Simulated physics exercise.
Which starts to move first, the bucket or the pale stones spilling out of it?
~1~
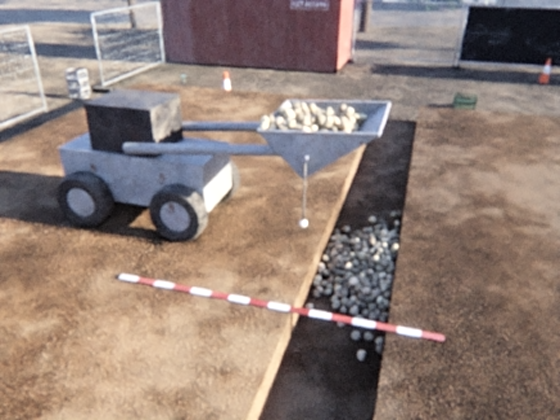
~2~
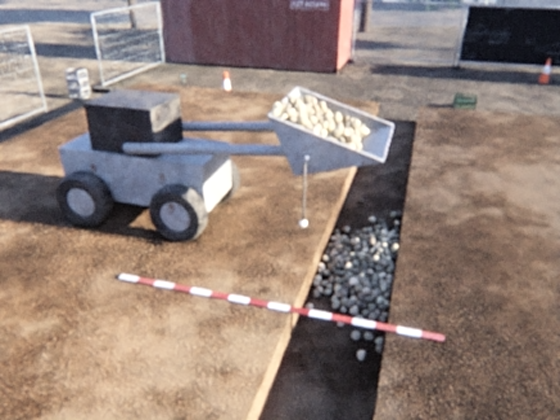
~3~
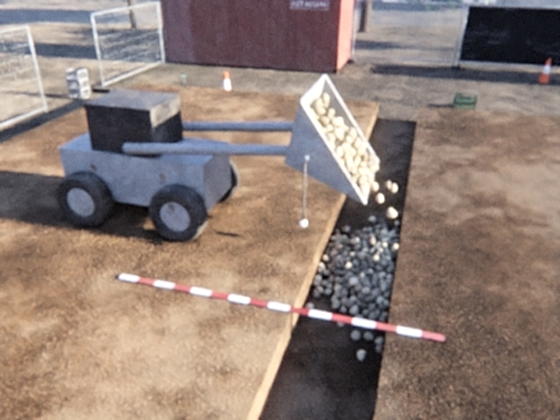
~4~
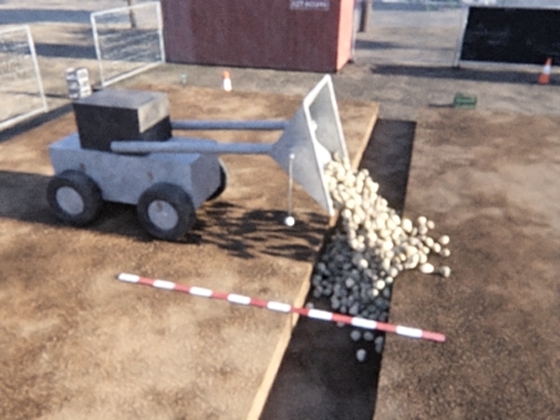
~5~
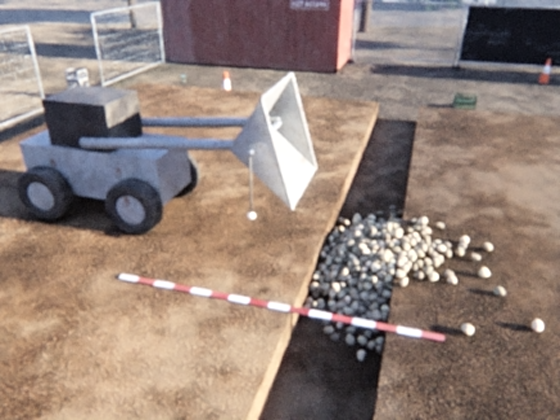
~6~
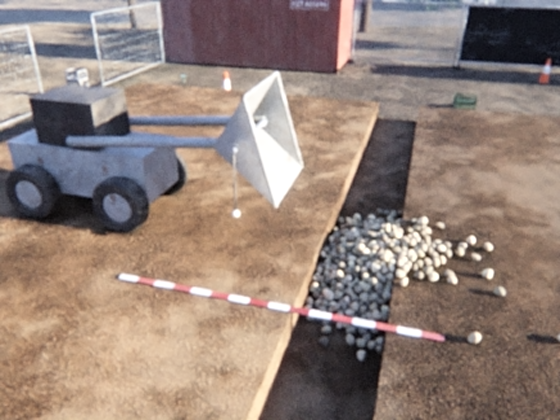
The bucket moves first. It is already tipping forward while the stones still sit inside, and they only begin to spill once it is steeper.
